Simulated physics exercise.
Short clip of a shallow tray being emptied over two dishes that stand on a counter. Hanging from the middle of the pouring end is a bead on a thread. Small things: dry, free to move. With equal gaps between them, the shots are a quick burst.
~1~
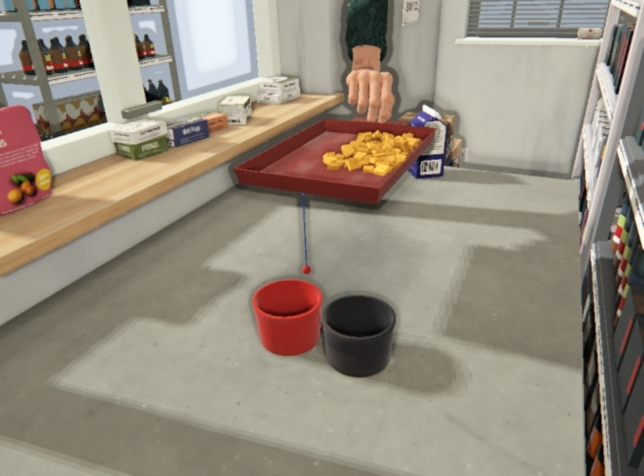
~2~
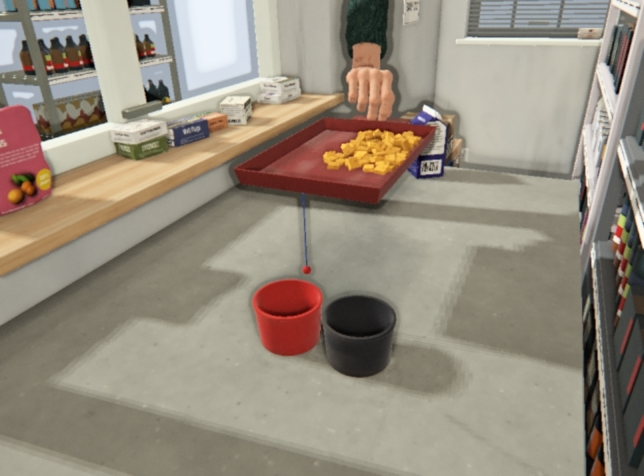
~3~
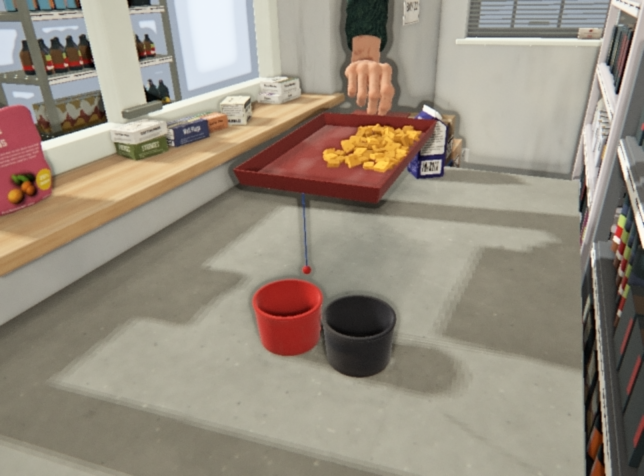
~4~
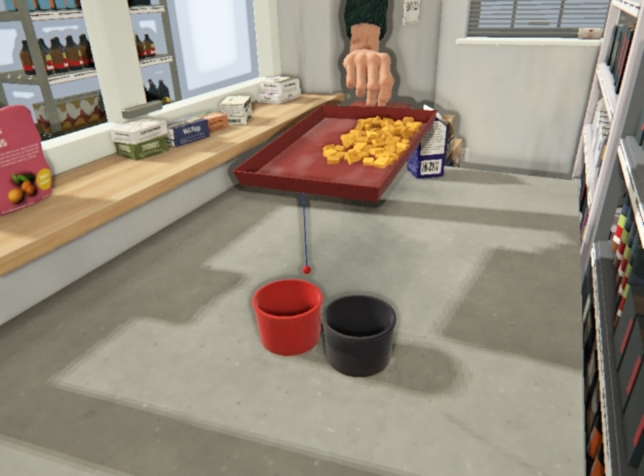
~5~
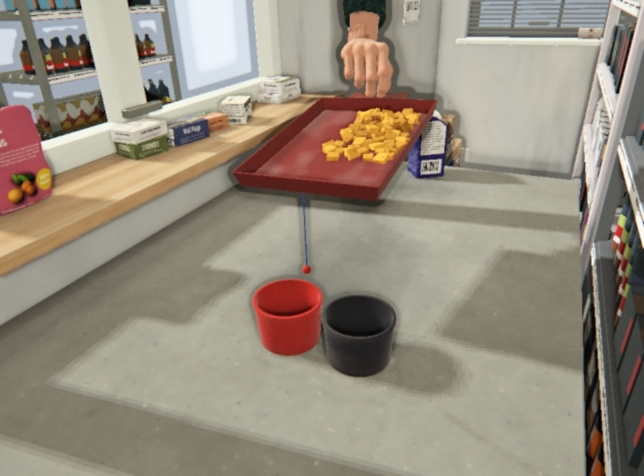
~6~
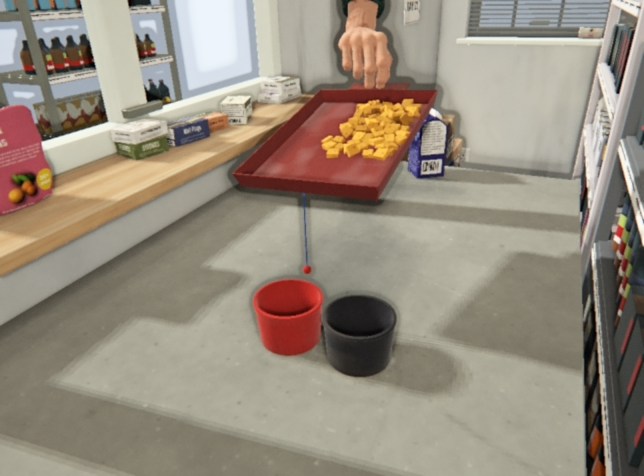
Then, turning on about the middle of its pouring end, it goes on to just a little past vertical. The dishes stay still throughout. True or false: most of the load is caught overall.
False - less than half is caught.
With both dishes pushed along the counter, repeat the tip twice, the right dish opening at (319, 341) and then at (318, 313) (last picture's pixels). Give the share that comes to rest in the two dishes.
Close to 0 in a hundred, then close to 70 in a hundred.
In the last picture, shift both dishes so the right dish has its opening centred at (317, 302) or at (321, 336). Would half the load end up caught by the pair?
Together the dishes get beyond half first, then less than a half.
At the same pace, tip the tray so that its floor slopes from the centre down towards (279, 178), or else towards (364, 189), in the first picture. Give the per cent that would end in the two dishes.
I'd expect around 10 in a hundred first and around 30 in a hundred second.
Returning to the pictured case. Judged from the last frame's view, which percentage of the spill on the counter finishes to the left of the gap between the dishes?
Left share: Some 90 per cent.
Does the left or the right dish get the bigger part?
Once things settle, the left of the two ends up fuller.
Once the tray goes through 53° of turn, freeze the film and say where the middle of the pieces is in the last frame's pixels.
Around (292, 172).
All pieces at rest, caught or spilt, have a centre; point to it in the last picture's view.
Around (251, 332), give or take.
Soon after the last picture, tray tipped steeply; all on the tray.
A little later, tray tipped right over; most on the tray; a small part in the left dish; about a quarter outside both; a stray few in the air.
Later still, tray tipped past a quarter turn; a stray few in the right dish; about a third in the left dish; about two thirds outside both.
At rest, tray tipped past a quarter turn; a stray few in the right dish; about a third in the left dish; about two thirds outside both.
